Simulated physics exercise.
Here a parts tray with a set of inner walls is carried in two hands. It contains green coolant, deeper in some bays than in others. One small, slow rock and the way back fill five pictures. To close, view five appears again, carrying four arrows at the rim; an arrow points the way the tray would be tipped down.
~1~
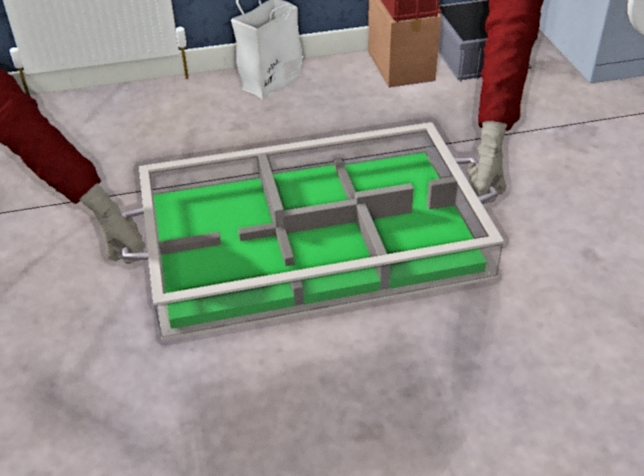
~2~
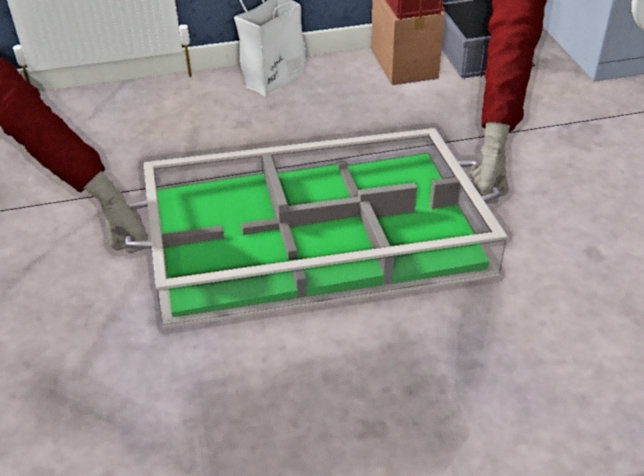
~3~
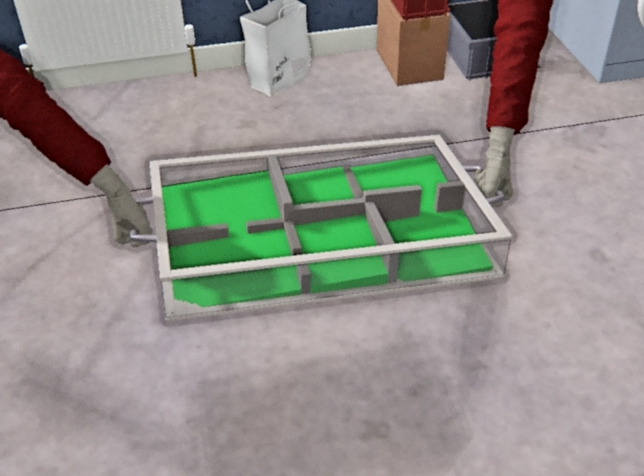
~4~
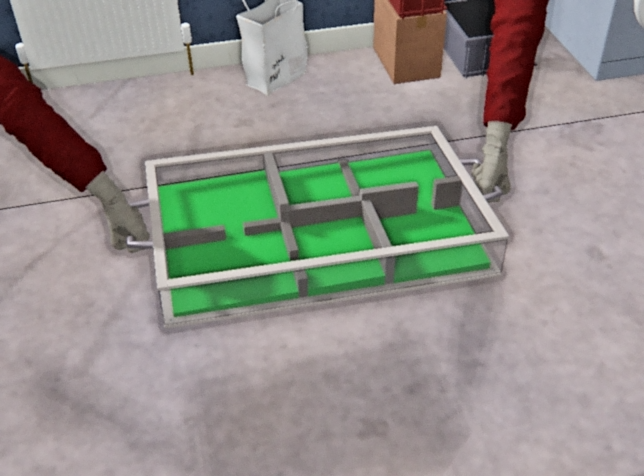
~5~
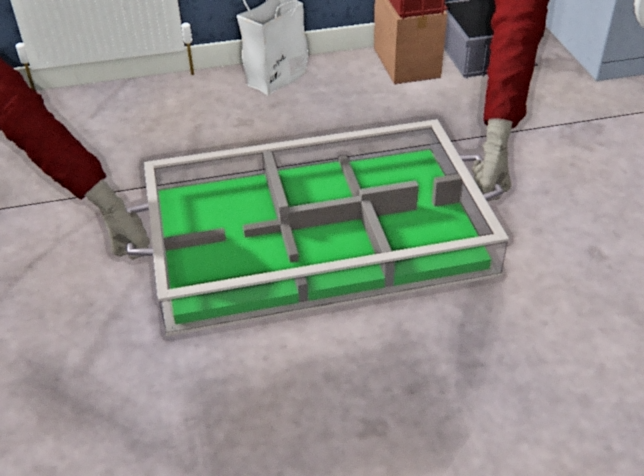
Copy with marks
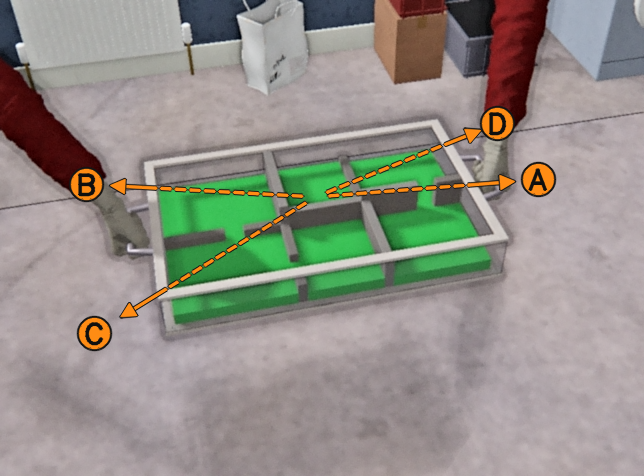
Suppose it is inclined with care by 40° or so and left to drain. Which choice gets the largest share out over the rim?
Direction C.
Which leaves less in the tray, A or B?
That would be B.
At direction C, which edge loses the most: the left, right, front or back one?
The left rim.
On the marked copy, A ends at (509, 181); B ends at (115, 185); C ends at (125, 314); D ends at (475, 132).
With A, about 39 % stays in the tray, the largest part in the front right bay.
With B, about 32 % stays in the tray, the largest part in the back left bay.
With C, about 21 % stays in the tray, the largest part in the front left bay.
With D, about 32 % stays in the tray, the largest part in the back right bay.
